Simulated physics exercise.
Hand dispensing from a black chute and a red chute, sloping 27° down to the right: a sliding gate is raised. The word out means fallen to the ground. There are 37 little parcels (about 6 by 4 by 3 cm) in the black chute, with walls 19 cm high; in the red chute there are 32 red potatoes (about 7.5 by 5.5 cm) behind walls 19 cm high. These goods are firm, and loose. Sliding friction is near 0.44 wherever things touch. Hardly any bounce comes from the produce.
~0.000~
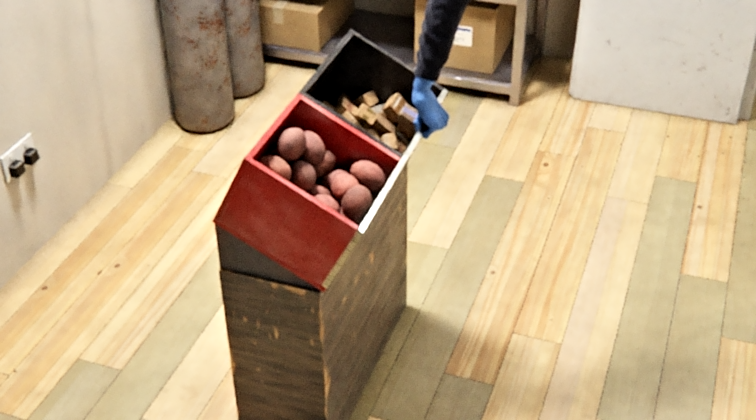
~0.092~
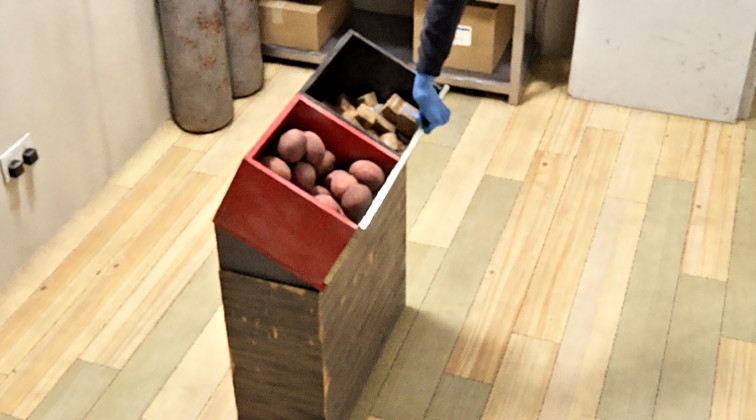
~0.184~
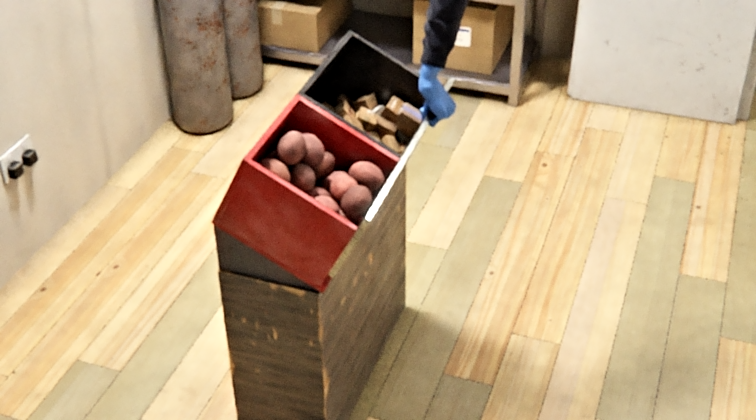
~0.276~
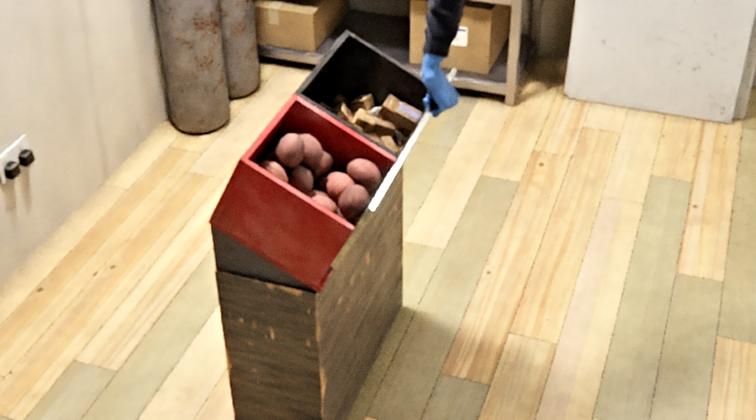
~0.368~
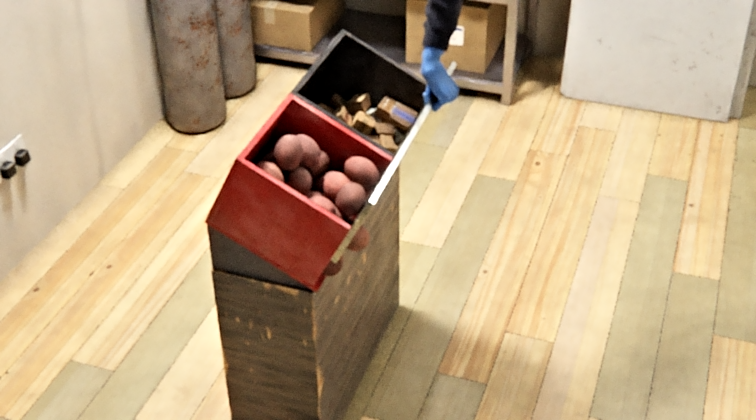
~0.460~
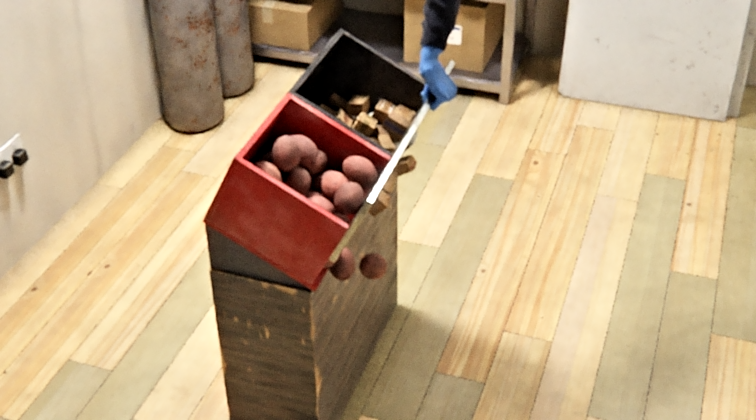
A blue-gloved hand slowly lifts the pale gate along the right edge of two tilted chutes, a red one holding round reddish potatoes and a black one holding small brownish parcels. A gap opens beneath it, then potatoes emerge below the red chute and parcels poke out beside the black one.
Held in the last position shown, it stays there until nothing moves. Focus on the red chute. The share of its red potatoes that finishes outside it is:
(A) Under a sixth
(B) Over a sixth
(B) Over a sixth.
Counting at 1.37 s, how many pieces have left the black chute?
About: Black chute 18.
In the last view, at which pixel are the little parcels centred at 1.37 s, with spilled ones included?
In the last view, the centre sits near (391, 168).
After 0.87 s, 10 of 37 out of the black chute and 5 of 32 out of the red chute.
After 1.37 s, 18 of 37 out of the black chute and 5 of 32 out of the red chute.
After 2.08 s, 29 of 37 out of the black chute and 5 of 32 out of the red chute.
Outcome (at 2.99 s), 34 of 37 out of the black chute and 9 of 32 out of the red chute. Asked share, 9 of 32, 28 per cent.
